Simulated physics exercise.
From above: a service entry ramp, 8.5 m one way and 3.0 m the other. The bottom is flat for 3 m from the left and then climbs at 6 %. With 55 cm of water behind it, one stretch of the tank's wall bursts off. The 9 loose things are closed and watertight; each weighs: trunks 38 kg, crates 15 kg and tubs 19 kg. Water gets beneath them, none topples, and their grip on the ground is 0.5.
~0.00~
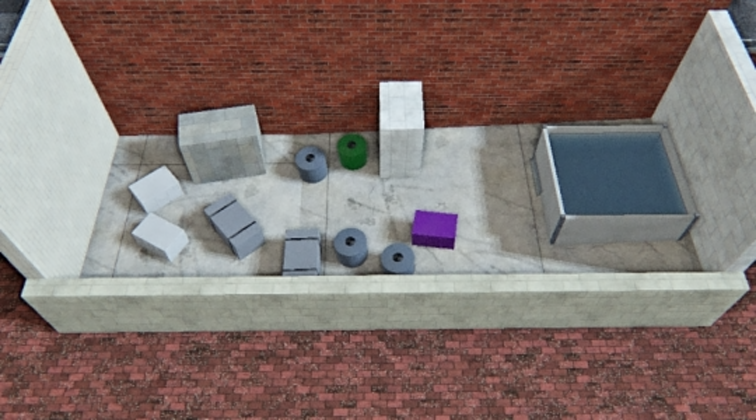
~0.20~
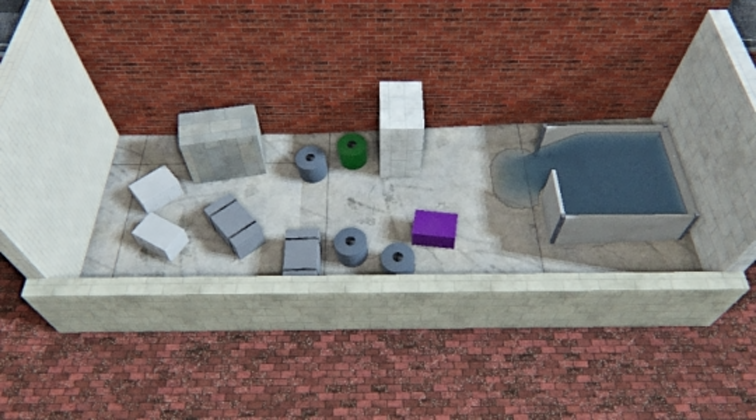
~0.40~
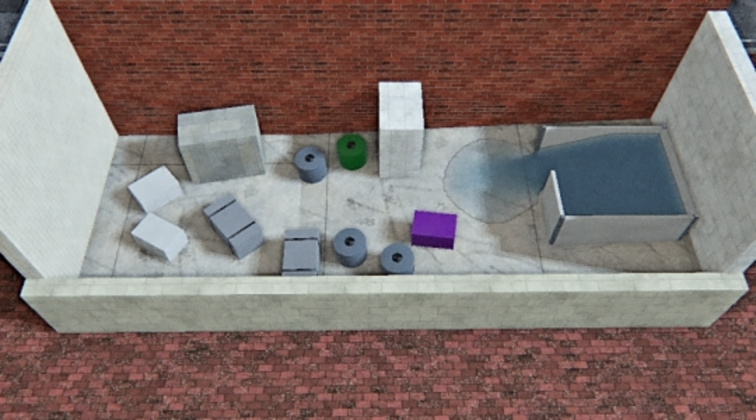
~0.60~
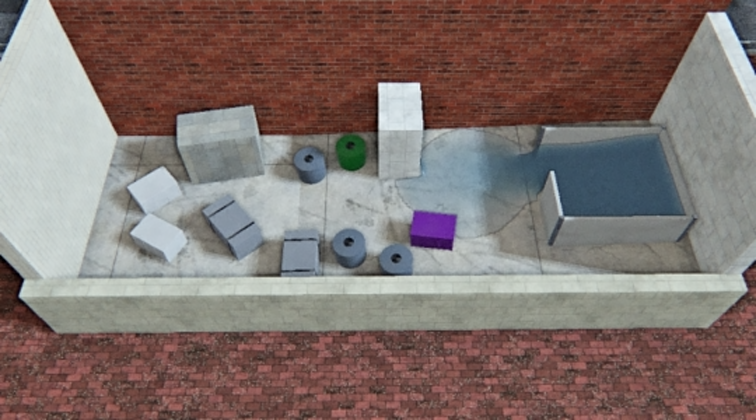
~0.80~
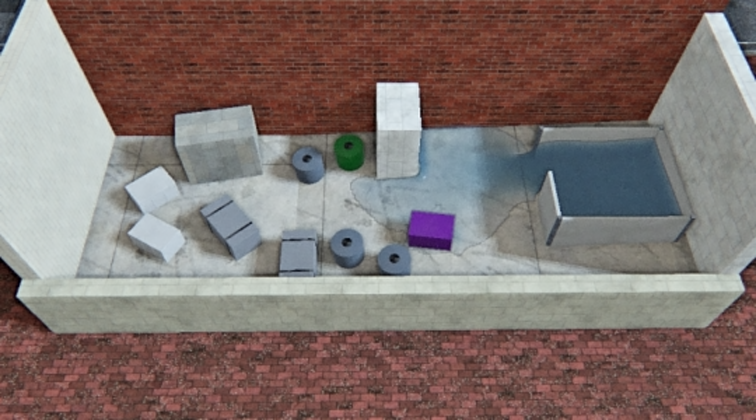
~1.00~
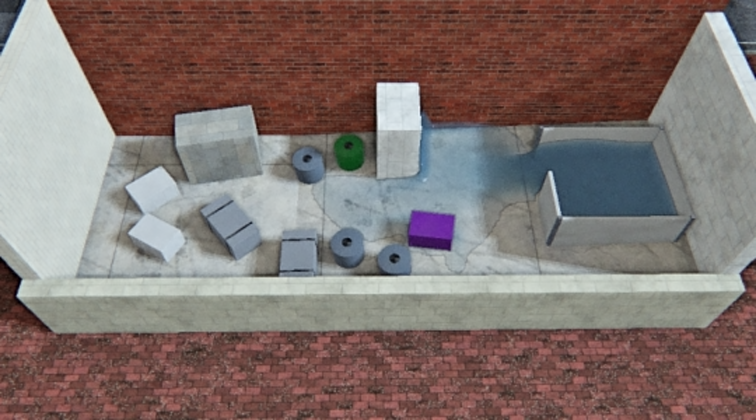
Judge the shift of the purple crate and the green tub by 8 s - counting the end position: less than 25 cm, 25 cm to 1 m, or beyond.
Purple crate slides a little, green tub holds its place.
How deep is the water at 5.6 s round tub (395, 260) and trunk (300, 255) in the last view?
About 10 and 11 cm.
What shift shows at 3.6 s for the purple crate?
Roughly 60 cm by then.
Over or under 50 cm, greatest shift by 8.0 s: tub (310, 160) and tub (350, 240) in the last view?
In turn: Short of it, past it.
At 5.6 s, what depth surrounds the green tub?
Roughly 1 cm.
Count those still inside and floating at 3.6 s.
At that moment 1.
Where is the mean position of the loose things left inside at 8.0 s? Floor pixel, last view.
At about (225, 211).
After 1.6 s the purple crate is near (431, 231), 0.1 m from its start, aground; the green tub is near (350, 146), 0.0 m from its start, aground; 0 afloat.
After 3.6 s the purple crate is near (441, 261), 0.6 m from its start, aground; the green tub is near (350, 146), 0.0 m from its start, aground; 1 afloat.
After 5.6 s the purple crate is near (442, 256), 0.5 m from its start, aground; the green tub is near (350, 146), 0.0 m from its start, aground; 4 afloat.
After 8.0 s the purple crate is near (442, 256), 0.5 m from its start, aground; the green tub is near (350, 146), 0.0 m from its start, aground; 5 afloat.
